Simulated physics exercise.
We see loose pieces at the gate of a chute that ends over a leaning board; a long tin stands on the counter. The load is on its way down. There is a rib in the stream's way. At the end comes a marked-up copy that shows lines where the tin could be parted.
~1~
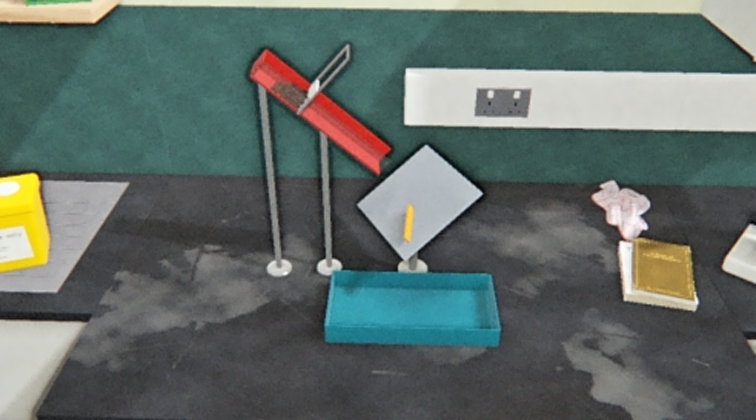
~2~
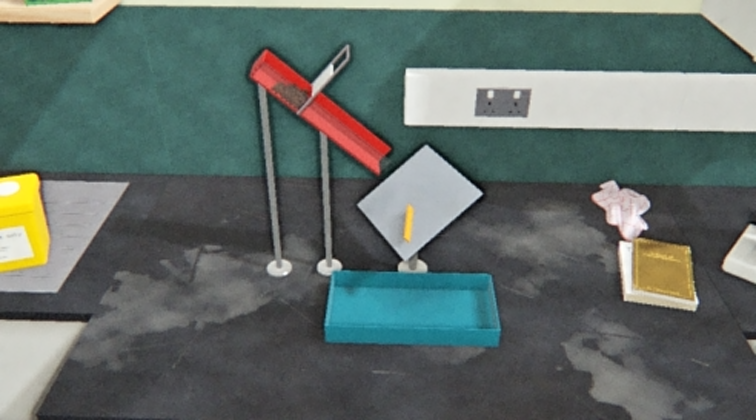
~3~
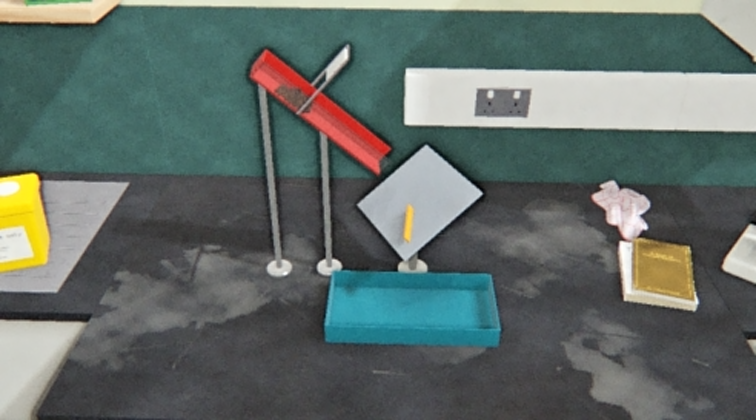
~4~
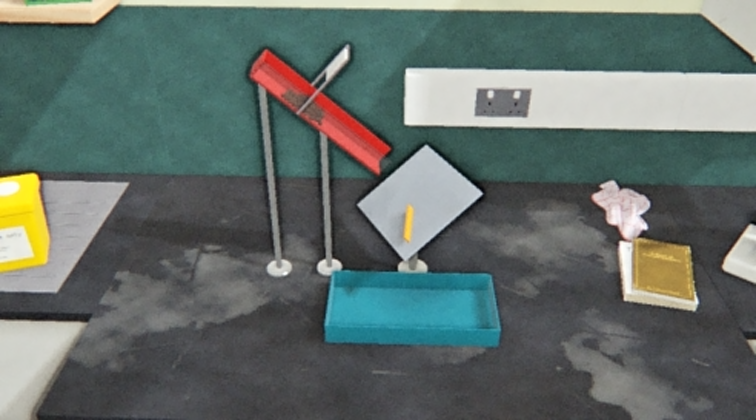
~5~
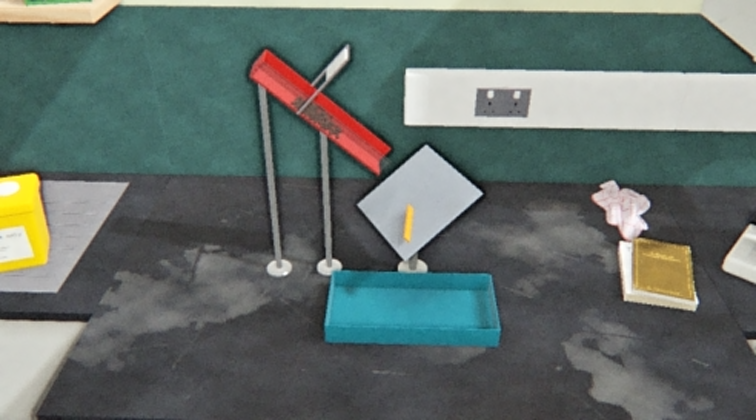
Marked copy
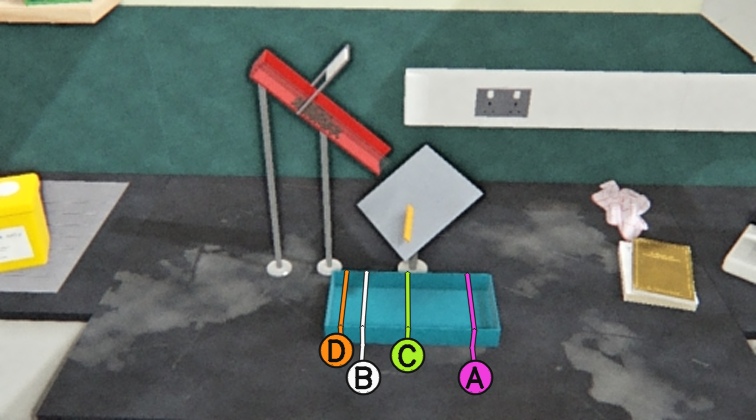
The video shows small dark pieces bunched behind a gate in a sloping red chute, then sliding down and rightward along it, while a tilted grey board with a yellow rib and a teal tin stay still below.
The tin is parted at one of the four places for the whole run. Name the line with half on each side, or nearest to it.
Go for B.
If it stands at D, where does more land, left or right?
Right.
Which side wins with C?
Left.
On the marked copy, line A crosses the front rim at (474, 329); line B crosses the front rim at (362, 326); line C crosses the front rim at (408, 328); line D crosses the front rim at (340, 326).
With A, of what is caught, nearly all on the left of the divider, a stray few on the right.
With B, of what is caught, about half on the left of the divider, about half on the right.
With C, of what is caught, nearly all on the left of the divider, a small part on the right.
With D, of what is caught, none on the left of the divider, all on the right.
